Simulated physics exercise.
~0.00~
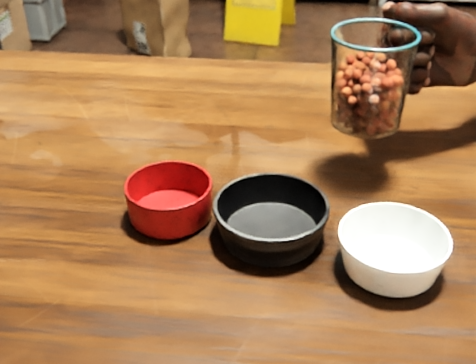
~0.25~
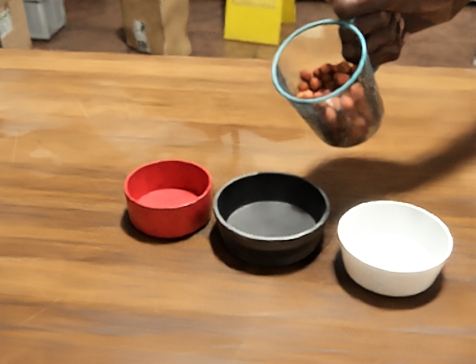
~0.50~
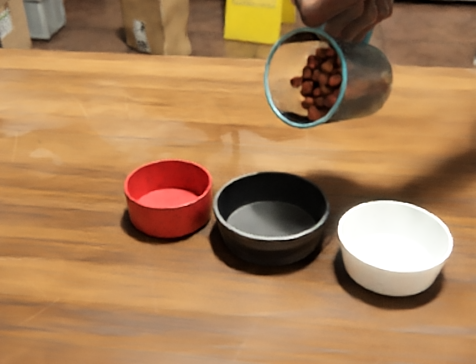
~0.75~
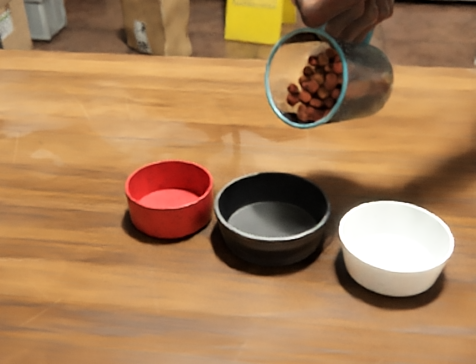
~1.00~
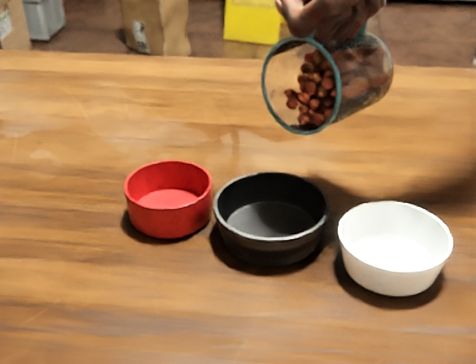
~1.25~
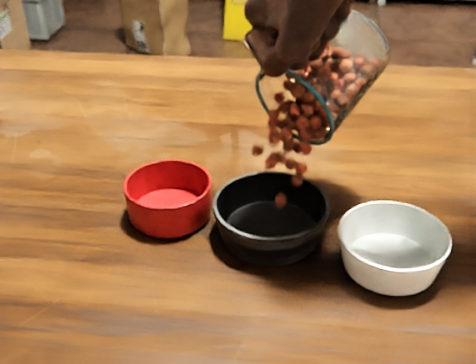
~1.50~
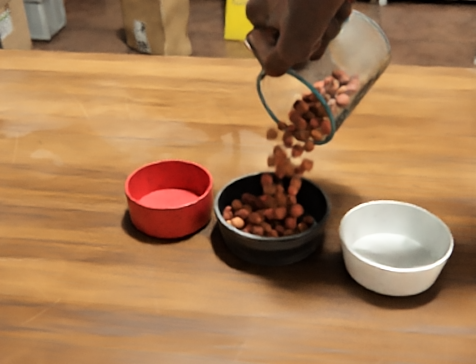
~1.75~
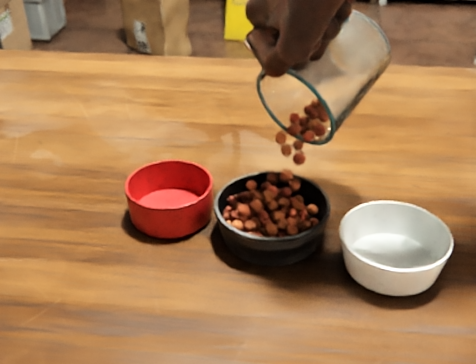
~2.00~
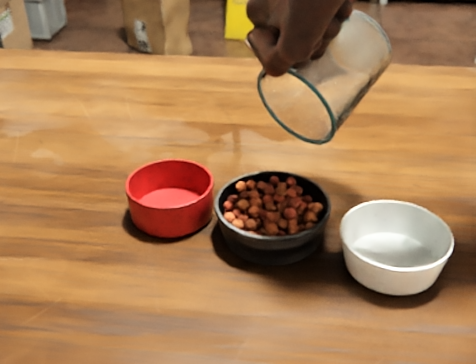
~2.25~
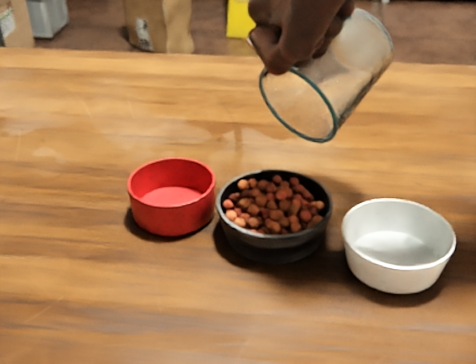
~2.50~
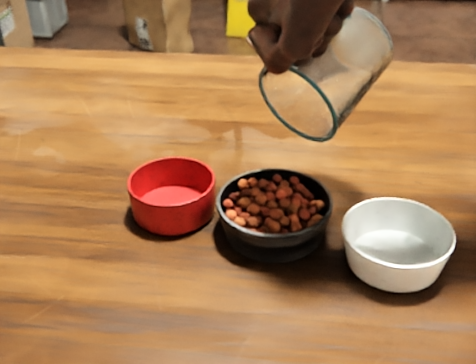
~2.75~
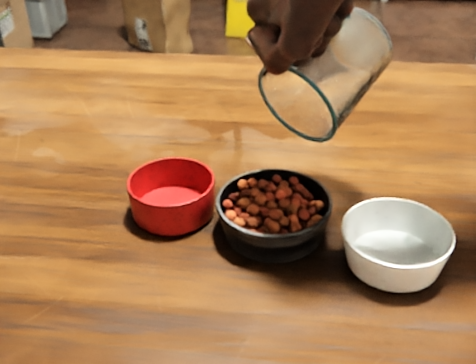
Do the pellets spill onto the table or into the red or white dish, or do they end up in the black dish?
They end up in the black dish. The red dish, the white dish and the table around them stay clear of pellets.
